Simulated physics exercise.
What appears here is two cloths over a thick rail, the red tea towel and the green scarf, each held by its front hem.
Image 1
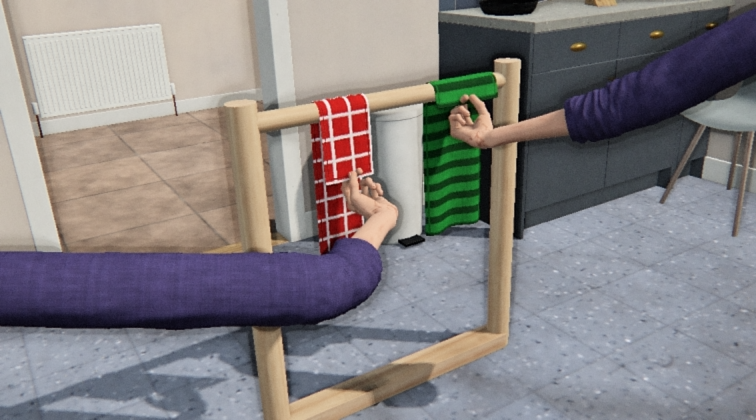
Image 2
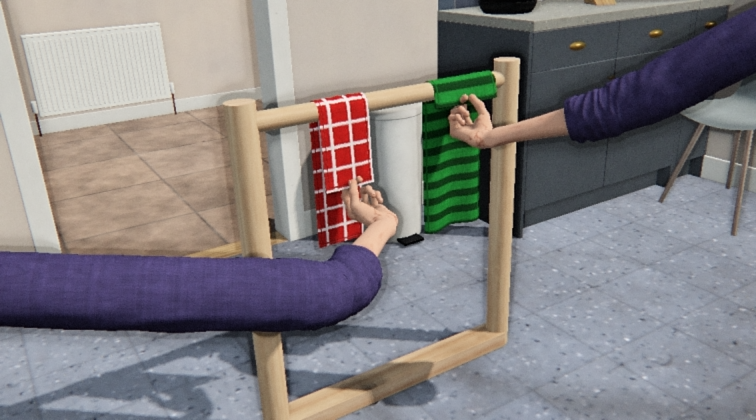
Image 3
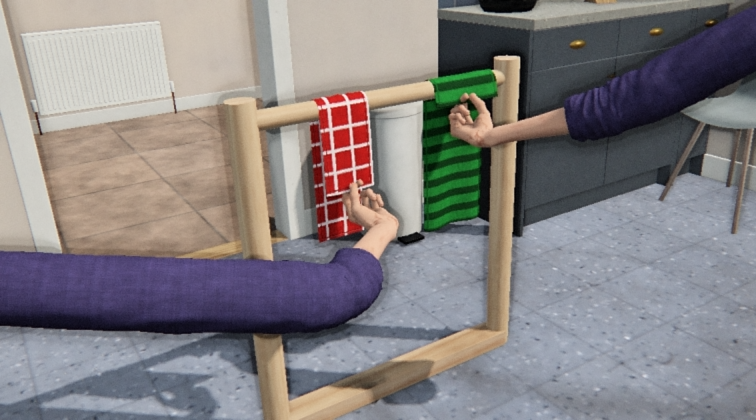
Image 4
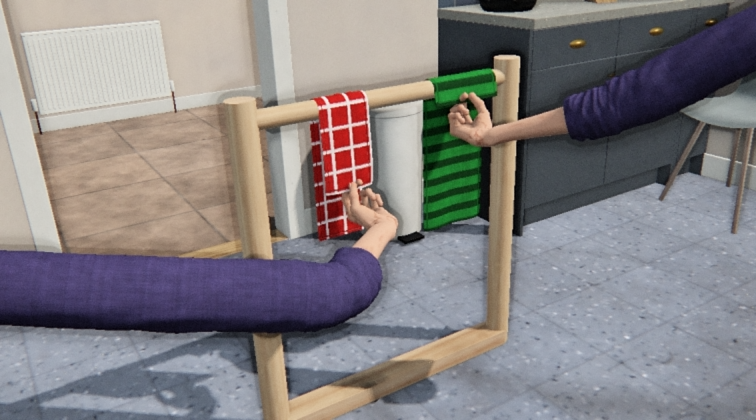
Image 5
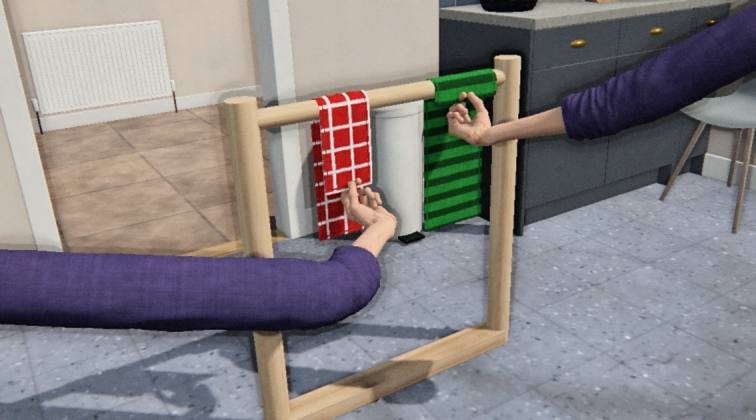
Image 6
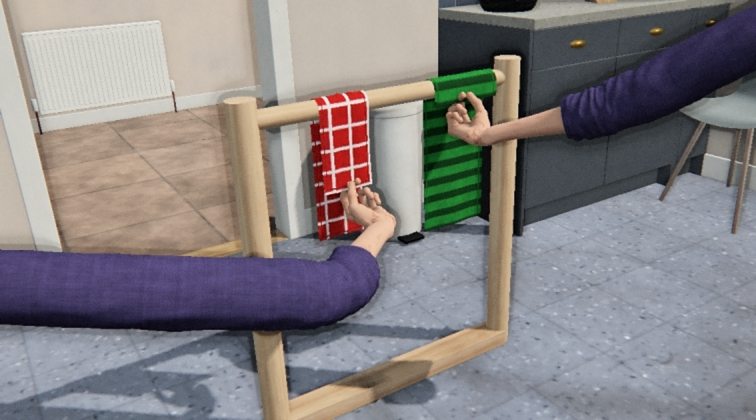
In a kitchen, two hands stay beside red and green cloths that sway slightly on a wooden rail.
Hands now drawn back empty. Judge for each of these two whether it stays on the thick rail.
Outcome: Red tea towel: Still on, green scarf: Off.
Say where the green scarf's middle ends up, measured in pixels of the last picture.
It ends up close to (449, 348) in the last picture.
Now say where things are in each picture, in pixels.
The first picture shows tea towel front hem (361, 172), back hem (354, 243); scarf front hem (452, 101), back hem (442, 228).
The second picture shows tea towel front hem (362, 179); scarf front hem (452, 101).
The third picture shows tea towel front hem (362, 183); scarf front hem (453, 100).
The fourth picture shows tea towel front hem (362, 183); scarf front hem (452, 99).
The fifth picture shows tea towel front hem (361, 182); scarf front hem (451, 99).
The sixth picture shows tea towel front hem (360, 182), back hem (353, 228), front over half the back; scarf front hem (451, 99), back hem (439, 223), front far shorter than the back.
Then, 0.34 s on from there, tea towel as it was left; scarf clear of the rail and dropping near (452, 194).
Then, 0.60 s on from there, tea towel as it was left; scarf in a heap on the floor near (450, 342).
Then, 0.94 s on from there, tea towel as it was left; scarf in a heap on the floor near (449, 348).
In the end, tea towel as it was left; scarf in a heap on the floor near (449, 348). The red tea towel hangs there and the green scarf is pulled off by its long side.
